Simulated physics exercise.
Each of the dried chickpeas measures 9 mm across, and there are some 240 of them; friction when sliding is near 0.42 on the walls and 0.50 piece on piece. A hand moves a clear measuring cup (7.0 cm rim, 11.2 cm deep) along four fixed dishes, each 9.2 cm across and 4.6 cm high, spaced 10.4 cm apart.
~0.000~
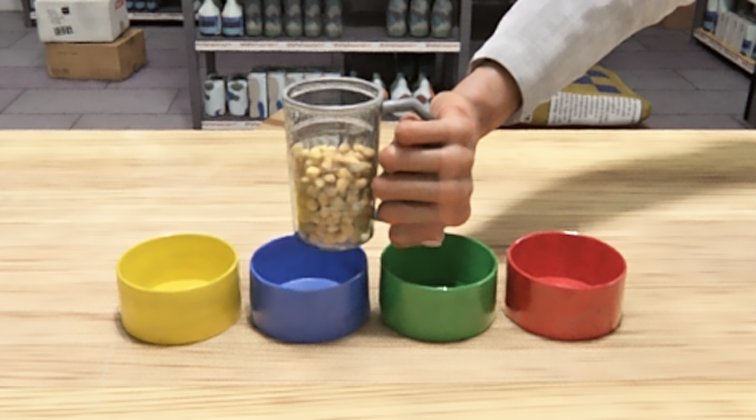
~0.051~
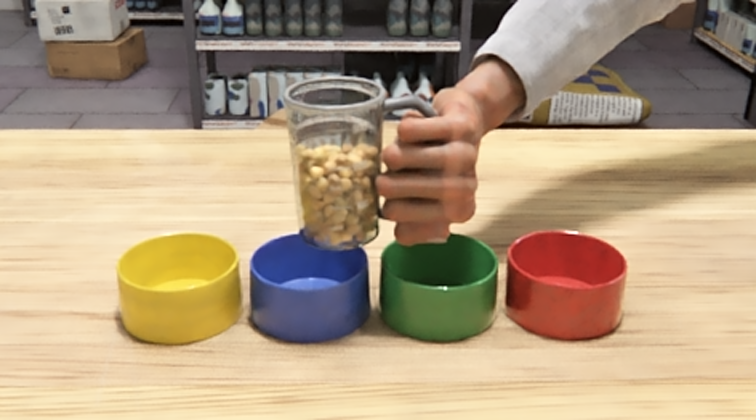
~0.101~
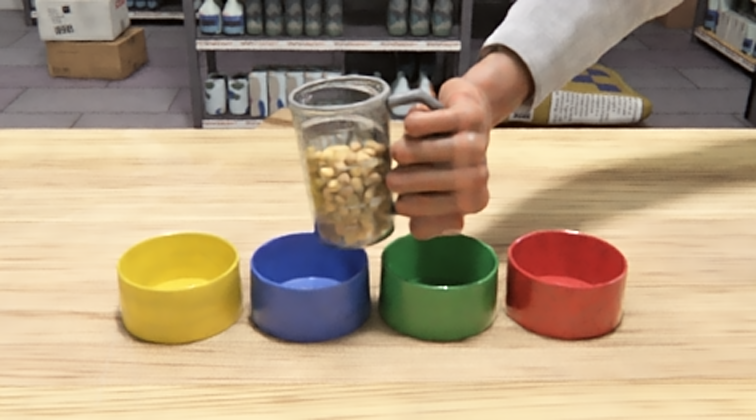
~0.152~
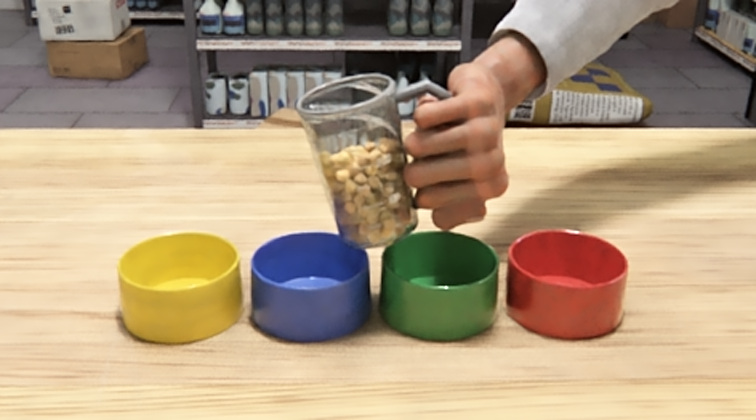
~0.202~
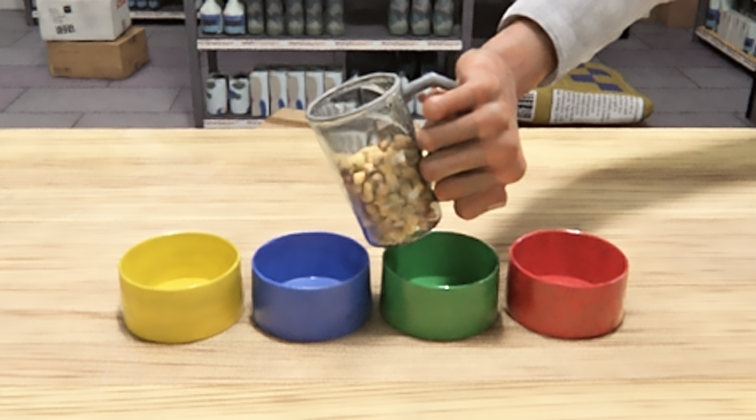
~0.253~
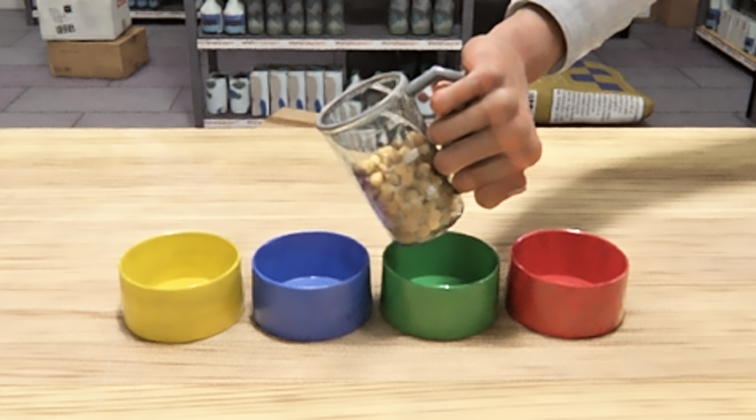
At the start, a hand holds a clear measuring cup of dried chickpeas upright above a row of yellow, blue, green and red dishes on a wooden table. The hand then moves the cup a short way right, tilting its rim increasingly to the left, with the chickpeas still inside.
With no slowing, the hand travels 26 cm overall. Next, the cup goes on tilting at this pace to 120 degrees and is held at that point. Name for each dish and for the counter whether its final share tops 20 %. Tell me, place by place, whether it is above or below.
As I see it, red: It will hold more than a fifth; blue: It will hold at most a fifth; green: It will hold at most a fifth; yellow: It will hold at most a fifth; counter: It will hold at most a fifth.
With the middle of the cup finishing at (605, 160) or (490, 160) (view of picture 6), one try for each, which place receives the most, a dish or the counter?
On the first run most goes to red, and on the second to green.
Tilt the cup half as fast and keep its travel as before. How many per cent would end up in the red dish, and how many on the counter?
Red 100, counter 0.
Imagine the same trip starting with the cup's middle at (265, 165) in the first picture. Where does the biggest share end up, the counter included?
Biggest portion: Green.
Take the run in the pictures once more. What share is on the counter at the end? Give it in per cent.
Near 10 percent, roughly speaking.
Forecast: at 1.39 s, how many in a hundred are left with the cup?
It should be near 5 per cent.
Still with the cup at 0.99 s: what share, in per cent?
Close to 70 % of the load.
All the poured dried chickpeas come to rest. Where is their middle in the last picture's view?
Centre at rest: Approx. (563, 283) px.
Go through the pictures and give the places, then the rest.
The first frame shows cup at (334, 165), tilt 0 degrees, lip at (284, 94), moved 0.0 cm; middle of the pieces at (334, 183); yellow dish at (178, 261); blue dish at (309, 260); green dish at (439, 259); red dish at (567, 259).
The second frame shows cup at (337, 164), tilt 2 degrees, lip at (286, 94), moved 0.3 cm; middle of the pieces at (339, 183).
The third frame shows cup at (347, 164), tilt 6 degrees, lip at (291, 98), moved 1.0 cm; middle of the pieces at (350, 182).
The fourth frame shows cup at (363, 163), tilt 14 degrees, lip at (299, 105), moved 2.1 cm; middle of the pieces at (368, 181).
The fifth frame shows cup at (379, 163), tilt 21 degrees, lip at (308, 113), moved 3.3 cm; middle of the pieces at (386, 180).
The sixth frame shows cup at (395, 163), tilt 28 degrees, lip at (318, 122), moved 4.5 cm; middle of the pieces at (404, 179); yellow dish at (180, 259); blue dish at (311, 258); green dish at (441, 257); red dish at (569, 257). The cup turns about 145 degrees a second and travels 23 cm a second.
After 0.70 s, tilt 94 degrees; cup holds 100 %.
After 0.99 s, tilt 120 degrees; cup holds 70 %, red 20 %.
After 1.39 s, tilt 120 degrees; cup holds 5 %, red 85 %.
By 2.0 s all is still; red 90 %, blue 0 %, green 0 %, yellow 0 %, counter 10 %.
